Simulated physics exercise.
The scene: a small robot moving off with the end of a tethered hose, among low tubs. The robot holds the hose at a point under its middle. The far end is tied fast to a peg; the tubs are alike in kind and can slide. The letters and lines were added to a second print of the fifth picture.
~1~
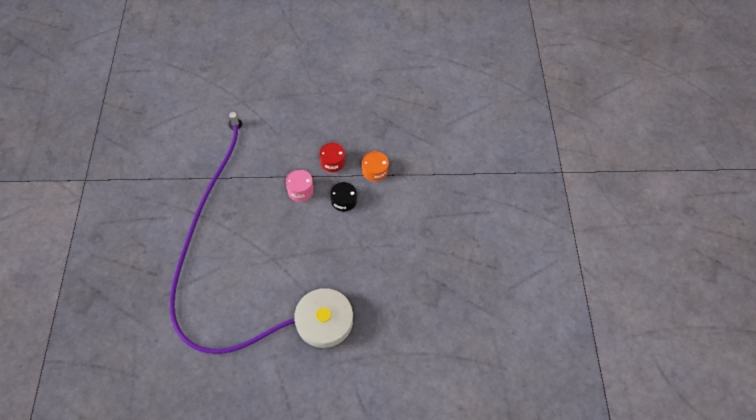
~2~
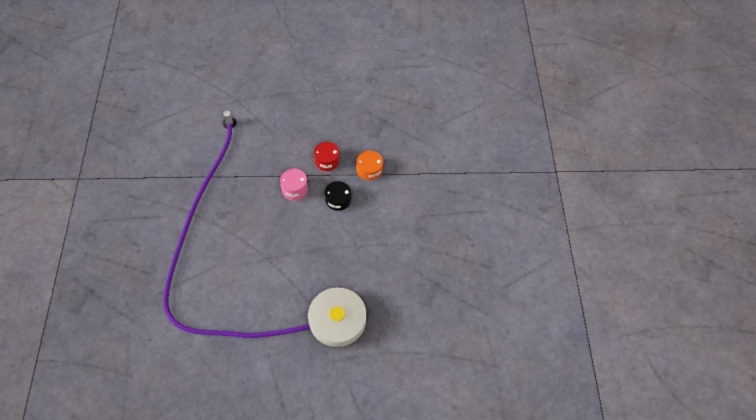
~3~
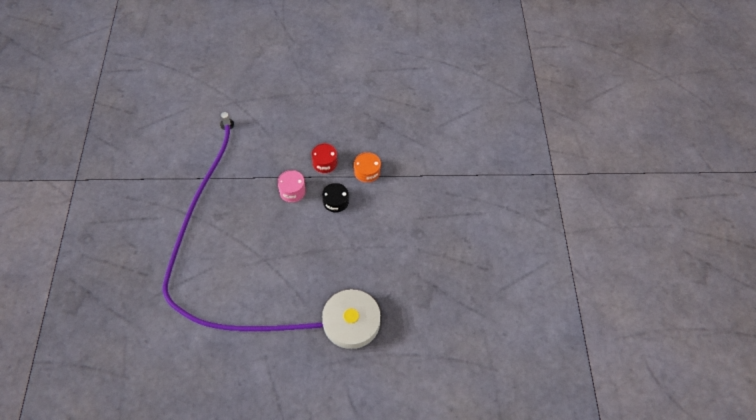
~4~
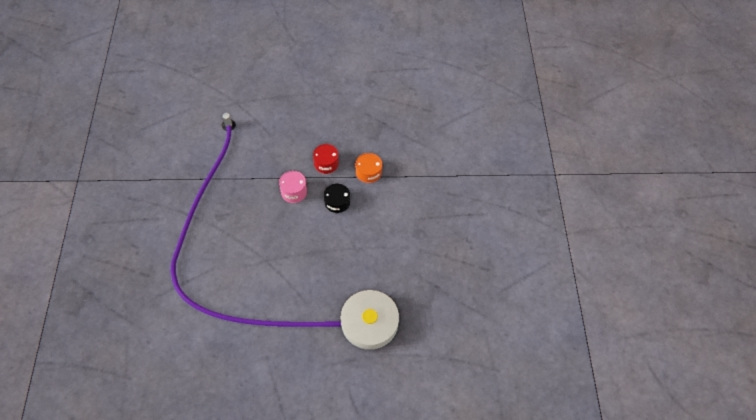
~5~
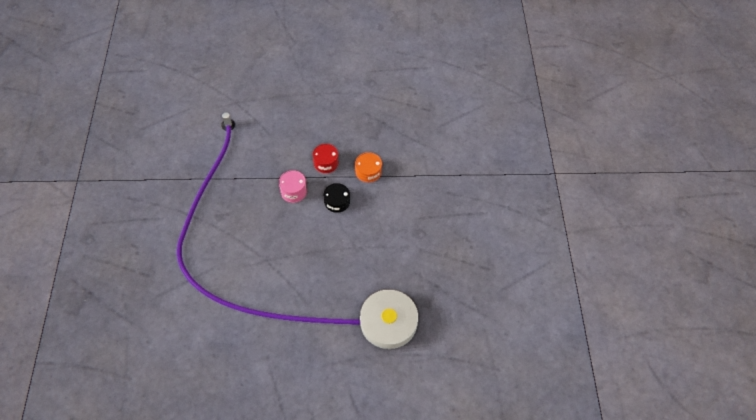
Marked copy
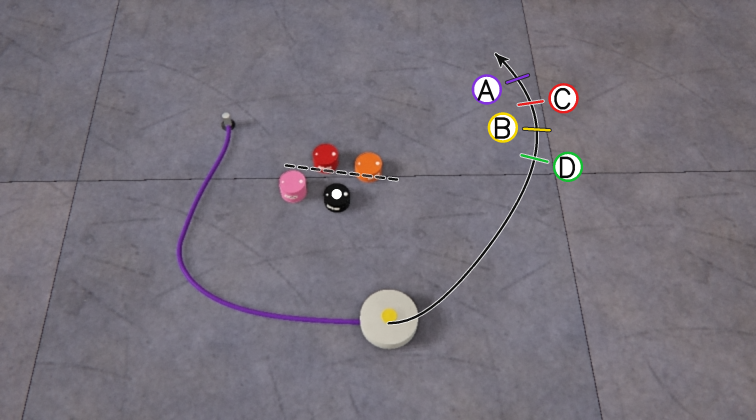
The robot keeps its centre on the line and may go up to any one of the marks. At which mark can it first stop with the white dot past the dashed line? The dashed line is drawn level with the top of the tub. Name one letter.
The dot is across by C.
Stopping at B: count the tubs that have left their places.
Two.
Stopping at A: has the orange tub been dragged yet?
By then, yes.
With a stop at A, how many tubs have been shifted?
Four.
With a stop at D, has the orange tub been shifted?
No.
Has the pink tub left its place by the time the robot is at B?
Yes.
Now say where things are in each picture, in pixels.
Orange tub (375, 166); pink tub (300, 186); robot (324, 319), in the first frame.
Robot (337, 318); red tub (327, 157), in the second frame.
Robot (351, 320); orange tub (367, 167), in the third frame.
Robot (370, 320); peg (227, 121), in the fourth frame.
Robot (389, 320); black tub (337, 198); orange tub (369, 167); pink tub (293, 187), in the fifth frame.
On the copy, A at (517, 79); B at (537, 130); C at (531, 103); D at (535, 158); the dashed line at (339, 172); the route from (389, 323) via (523, 190) to (496, 54); the white dot at (337, 194).
On C. First, robot (481, 254); black tub (337, 198).
Then, robot (532, 170); black tub (337, 198).
Finally, robot (532, 98); red tub (330, 151); black tub (341, 170); pink tub (311, 164); the dot on the black tub is over the dashed line.
By contrast, A does it too, but is farther than needed; B leaves the dotted tub short, at (339, 181); D leaves the dotted tub short, at (337, 196).
